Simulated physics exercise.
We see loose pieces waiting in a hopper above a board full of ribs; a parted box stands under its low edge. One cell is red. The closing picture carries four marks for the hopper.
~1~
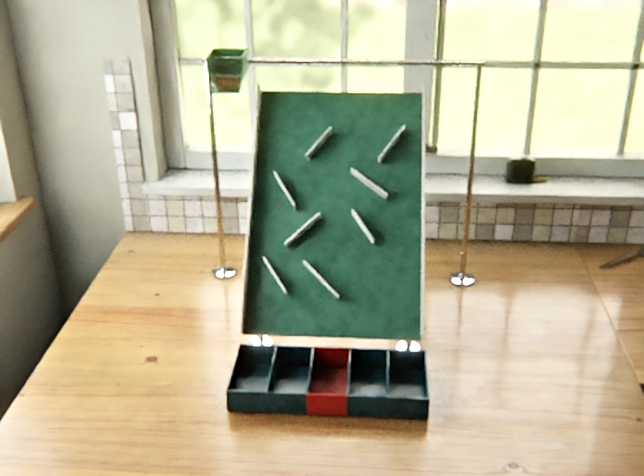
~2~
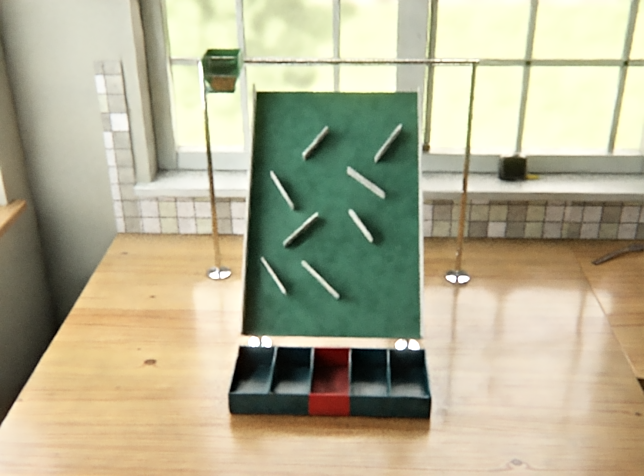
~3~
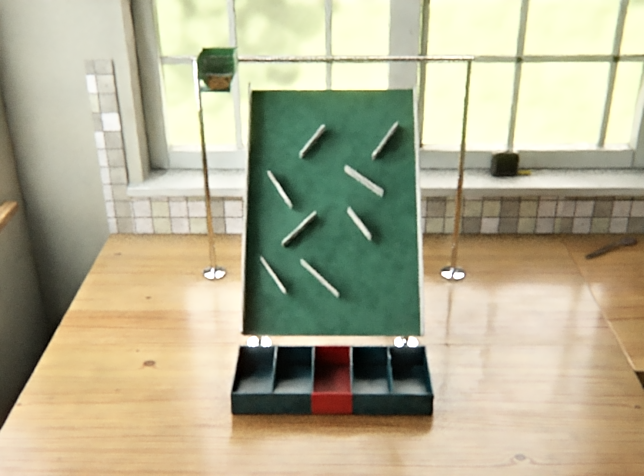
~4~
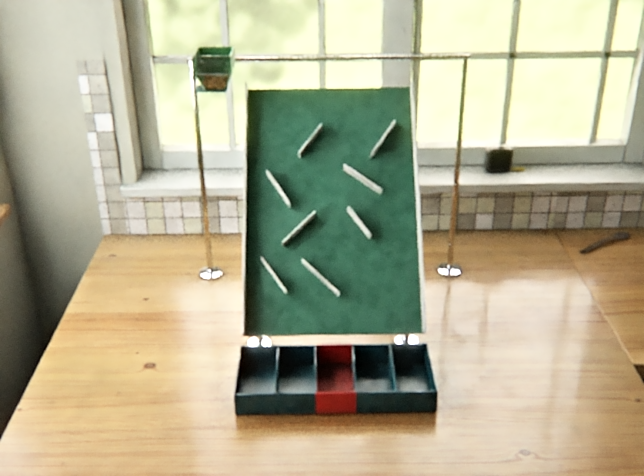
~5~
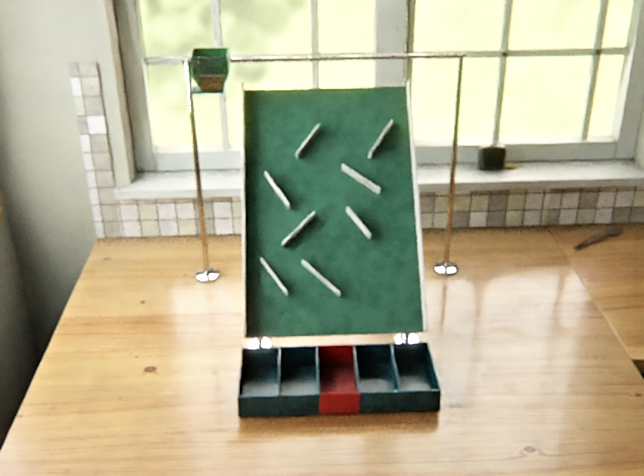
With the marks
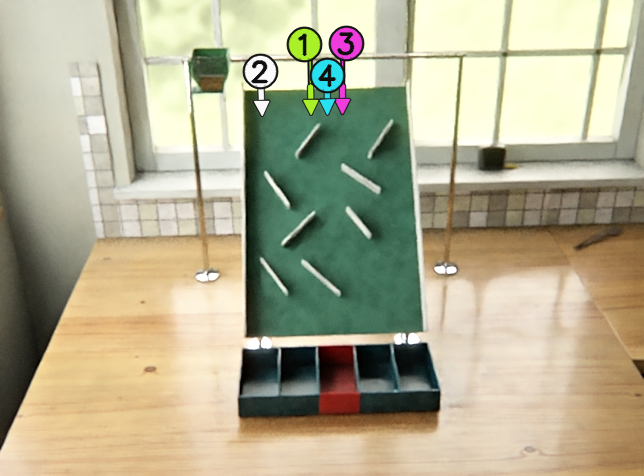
At the start, a green board with pale slanted ribs stands on a wooden table, a small hopper hanging at its upper left and a divided box with a red middle cell below. The viewpoint then drifts slightly around the setup, while the hopper, ribs and box stay still.
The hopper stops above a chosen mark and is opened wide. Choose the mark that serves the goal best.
1 beats the others.
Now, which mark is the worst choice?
3.
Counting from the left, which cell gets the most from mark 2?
The first.
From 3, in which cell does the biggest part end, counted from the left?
The fifth.
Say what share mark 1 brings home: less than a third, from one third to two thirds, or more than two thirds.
Mark 1 gives from one third to two thirds.
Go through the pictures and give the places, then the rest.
In the first picture, hopper (230, 82), cereal balls, door shut.
In the second picture, ribs (303, 155) to (327, 126), (376, 157) to (401, 125), (271, 172) to (292, 205).
In the third picture, ribs (346, 166) to (383, 191), (282, 243) to (316, 212), (349, 208) to (371, 237).
In the fourth picture, ribs (261, 257) to (286, 291), (302, 259) to (339, 293).
In the fifth picture, red cell (340, 402), number 3 of 5 from the left.
On the marked copy, mark 1 meets the board at (310, 109); mark 2 meets the board at (261, 110); mark 3 meets the board at (342, 108); mark 4 meets the board at (327, 108).
For mark 1, roughly a third in the red cell, roughly half in other cells, about a tenth outside the box.
For mark 2, roughly a quarter in the red cell, roughly two thirds in other cells, about a tenth outside the box.
For mark 3, not one piece in the red cell, the larger part in other cells, roughly a quarter outside the box.
For mark 4, roughly a quarter in the red cell, roughly two thirds in other cells, about a tenth outside the box.
